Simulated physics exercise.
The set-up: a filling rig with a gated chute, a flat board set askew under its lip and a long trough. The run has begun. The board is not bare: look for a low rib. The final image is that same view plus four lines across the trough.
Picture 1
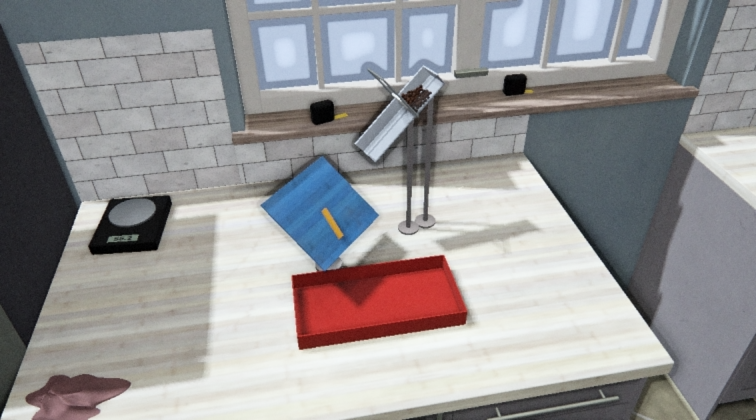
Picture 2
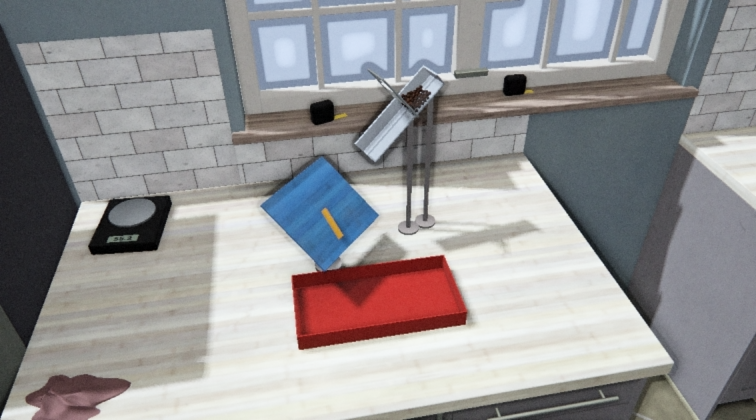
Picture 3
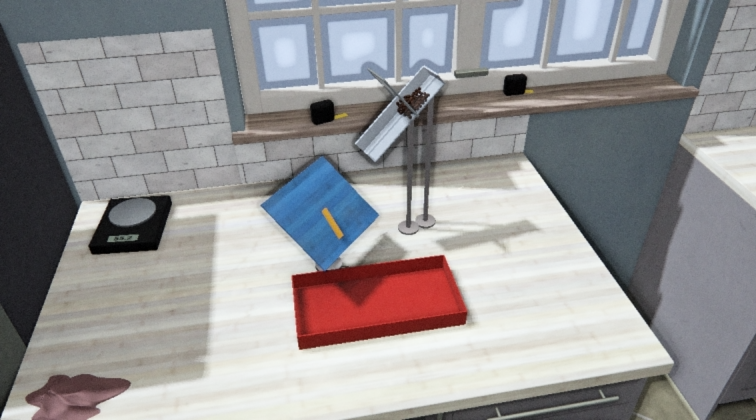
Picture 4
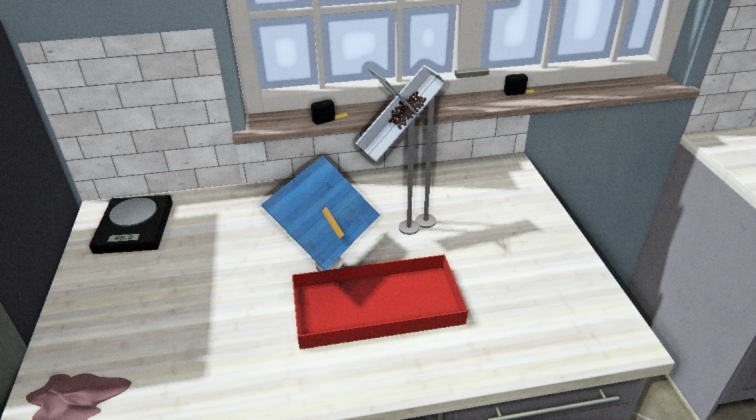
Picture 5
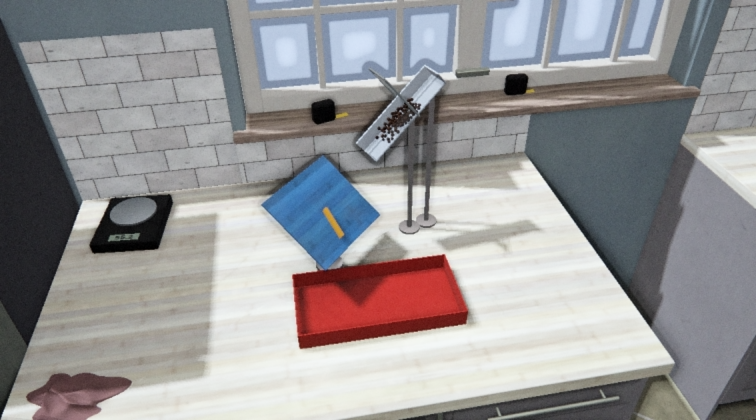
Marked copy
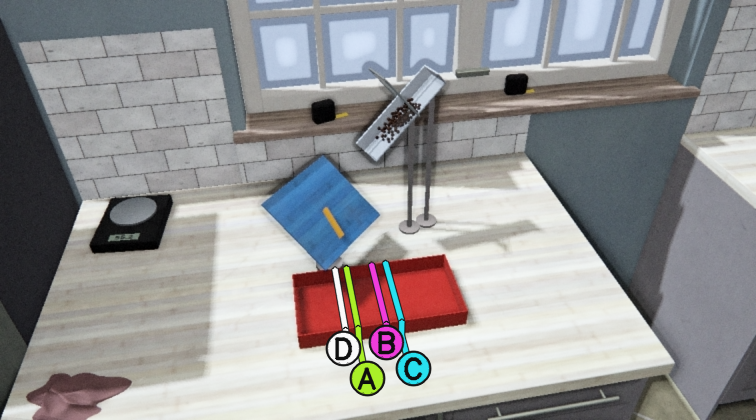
White worktop with a red trough and tilted blue board, as small brown pieces slide and spread down a sloping metal chute.
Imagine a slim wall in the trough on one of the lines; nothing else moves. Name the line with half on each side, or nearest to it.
The answer is line B.
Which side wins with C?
The left side.
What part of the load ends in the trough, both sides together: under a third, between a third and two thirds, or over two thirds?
Over two thirds.
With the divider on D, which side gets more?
The right side.
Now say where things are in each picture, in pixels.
The first picture shows load behind the gate at (413, 99), allspice berries; lip of the chute at (370, 157), sloping fairly steeply.
The second picture shows middle of the board at (325, 208), tilted fairly steeply; middle of its low edge at (354, 242); of its high edge at (293, 179).
The third picture shows front corners of the trough at (297, 336) and (467, 311), empty; front of the load at (401, 113).
The fourth picture shows middle of the load at (405, 109); its front at (390, 121), about a third of the way to the lip; rib from (326, 207) to (344, 235).
The fifth picture shows middle of the load at (399, 117); its front at (377, 138), about two thirds of the way to the lip.
On the marked copy, line A crosses the front rim at (358, 327); line B crosses the front rim at (386, 323); line C crosses the front rim at (401, 321); line D crosses the front rim at (345, 329).
For line A, of what is caught, a stray few on the left of the divider, nearly all on the right.
For line B, of what is caught, about two thirds on the left of the divider, about a third on the right.
For line C, of what is caught, nearly all on the left of the divider, a small part on the right.
For line D, of what is caught, a stray few on the left of the divider, nearly all on the right.
